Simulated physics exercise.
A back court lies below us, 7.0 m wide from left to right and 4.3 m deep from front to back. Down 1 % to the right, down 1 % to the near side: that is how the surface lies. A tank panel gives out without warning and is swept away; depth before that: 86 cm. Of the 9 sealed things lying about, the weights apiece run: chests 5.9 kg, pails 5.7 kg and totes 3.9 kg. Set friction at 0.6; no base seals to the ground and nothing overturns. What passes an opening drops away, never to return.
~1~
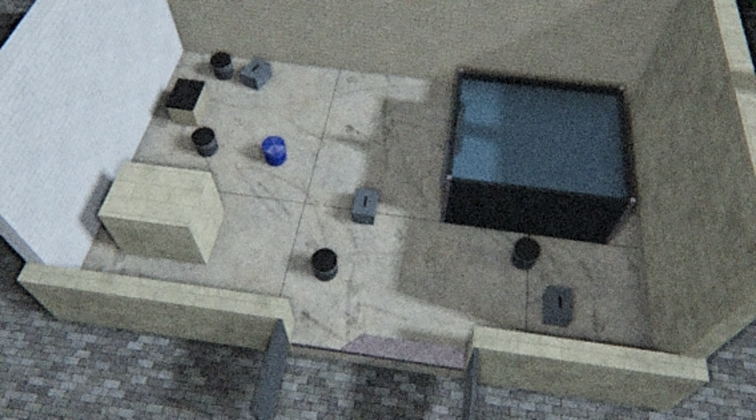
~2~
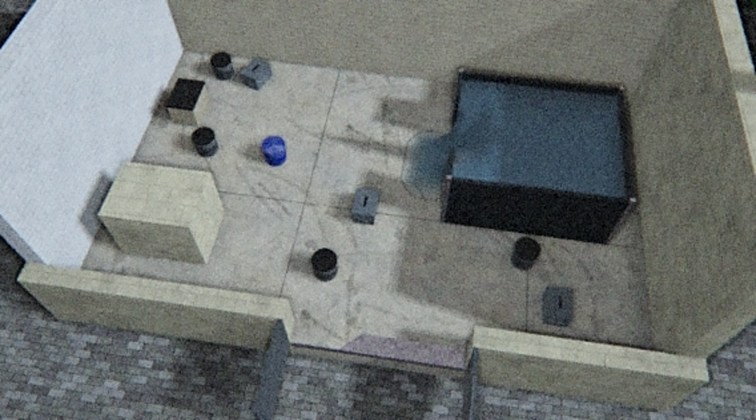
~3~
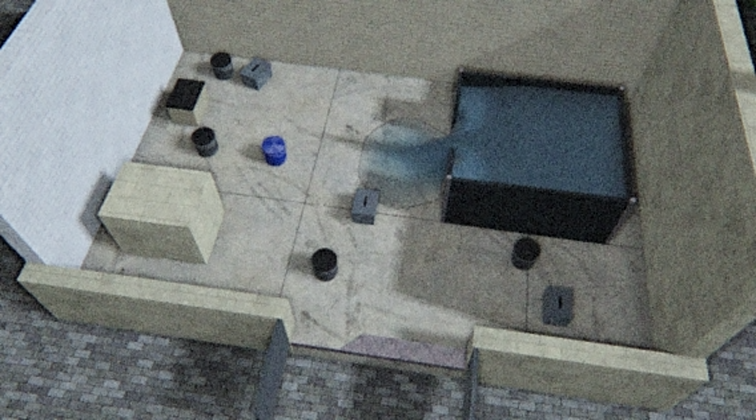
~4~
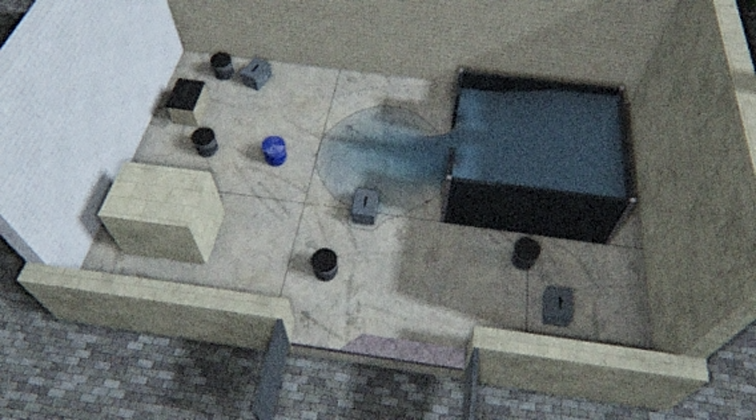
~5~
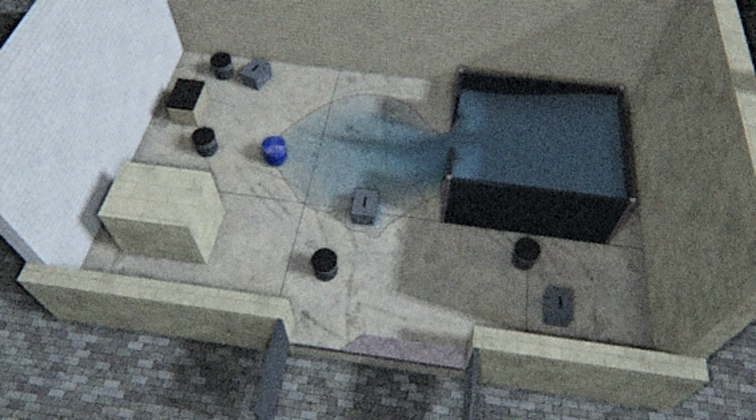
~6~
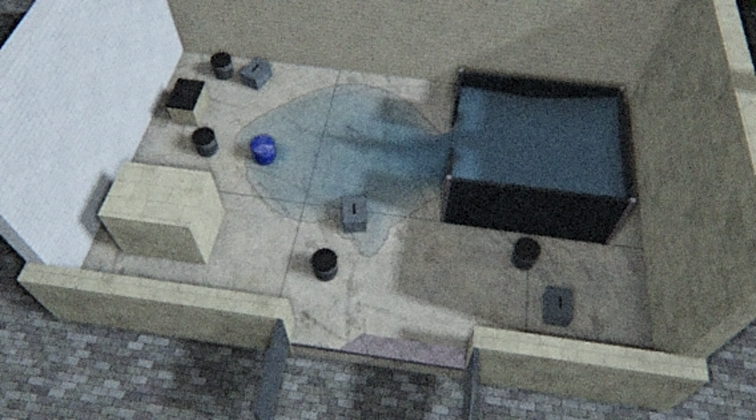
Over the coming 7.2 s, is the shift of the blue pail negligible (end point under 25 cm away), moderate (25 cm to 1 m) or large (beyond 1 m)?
Odds are it gets pushed way off.
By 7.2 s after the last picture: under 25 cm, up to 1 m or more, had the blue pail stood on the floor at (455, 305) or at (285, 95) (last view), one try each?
From the first spot it goes a long way, and from the second it goes a long way.
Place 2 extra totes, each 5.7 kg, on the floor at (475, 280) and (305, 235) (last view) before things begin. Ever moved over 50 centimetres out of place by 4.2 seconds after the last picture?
Taking them in order, they come out smaller and greater.
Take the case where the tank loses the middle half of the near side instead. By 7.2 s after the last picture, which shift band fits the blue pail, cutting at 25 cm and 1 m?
Had it gone that way, the blue pail would sit tight.
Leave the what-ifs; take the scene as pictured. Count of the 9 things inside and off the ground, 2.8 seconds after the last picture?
Then: 6.
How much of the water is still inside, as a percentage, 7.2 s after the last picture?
Around 90 per cent of the water is still in there.
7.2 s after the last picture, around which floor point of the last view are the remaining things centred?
At about (387, 269).
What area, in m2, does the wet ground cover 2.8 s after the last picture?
Roughly 22 m2.
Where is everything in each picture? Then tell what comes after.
In the first frame, the blue pail at (273, 144) rests on the ground; water covers 3.8 m2; 0 of 9 have shifted.
In the second frame, the blue pail at (273, 144) rests on the ground; 4.4 m2 under water; 0 of 9 have shifted.
In the third frame, the blue pail at (273, 144) rests on the ground; 5.3 m2 under water; 0 of 9 have shifted.
In the fourth frame, the blue pail at (273, 144), on the bottom; water covers 6.5 m2; 0 of 9 have shifted.
In the fifth frame, the blue pail at (273, 144), on the bottom; water covers 7.8 m2; 0 of 9 have shifted.
In the sixth frame, the blue pail at (262, 144), on the bottom, 16 cm from its start; 9.4 m2 under water; 2 of 9 have shifted.
Then, 0.9 s after the last picture the blue pail is near (146, 153), 1.7 m from its start, aground; 0 of 9 are out; 2 afloat.
Then, 2.8 s after the last picture the blue pail is near (127, 165), 1.9 m from its start, afloat; 0 of 9 are out; 6 afloat.
Then, 4.8 s after the last picture the blue pail is near (97, 243), 2.6 m from its start, afloat; 0 of 9 are out; 6 afloat.
Then, 7.2 s after the last picture the blue pail is near (230, 281), 2.1 m from its start, afloat; 1 of 9 are out; 6 afloat.
